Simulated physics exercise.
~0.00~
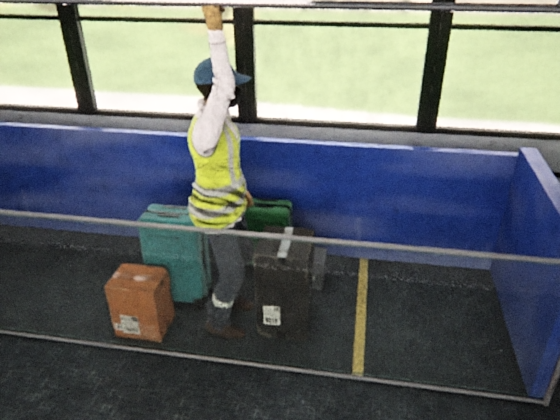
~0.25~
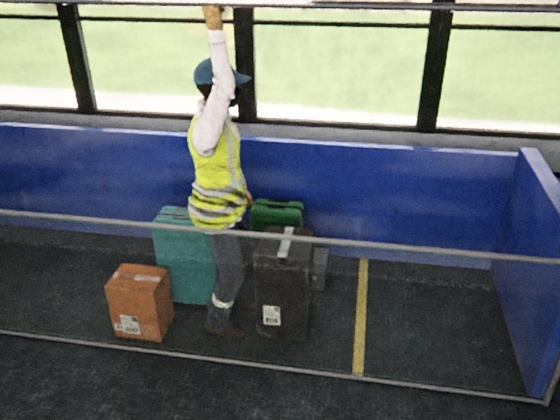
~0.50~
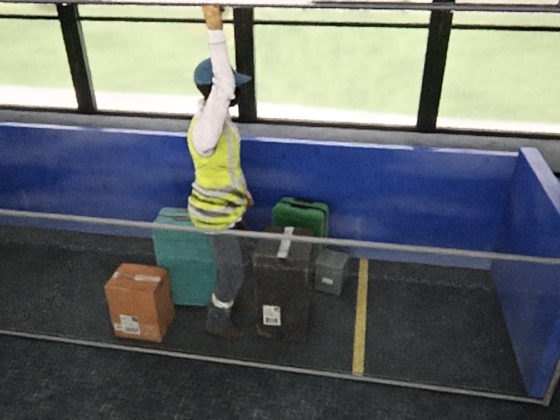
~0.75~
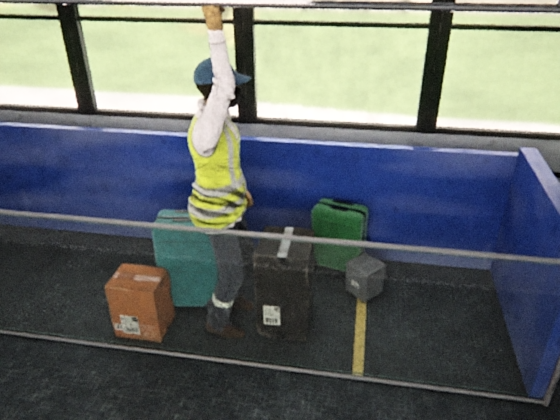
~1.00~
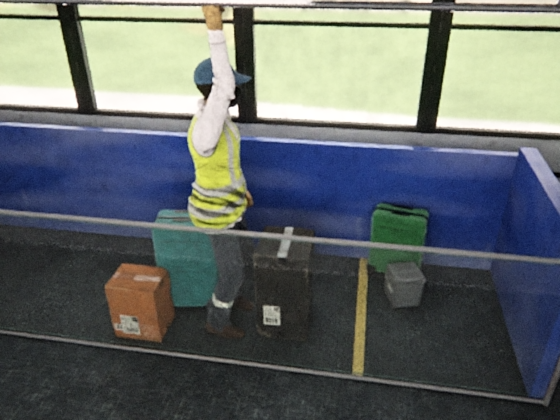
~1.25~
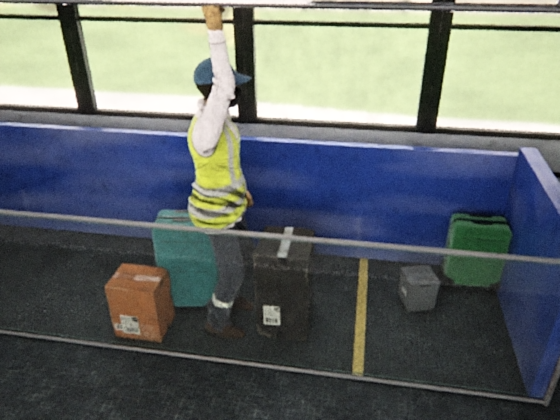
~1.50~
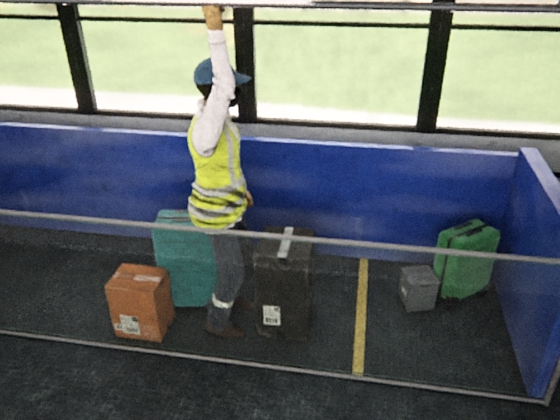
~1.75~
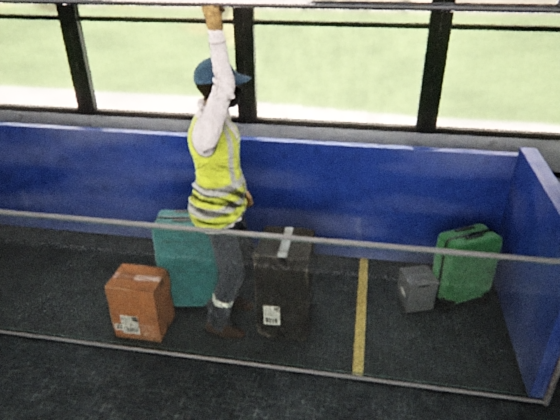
A green case rolls right past the yellow line and stops near a grey tub.
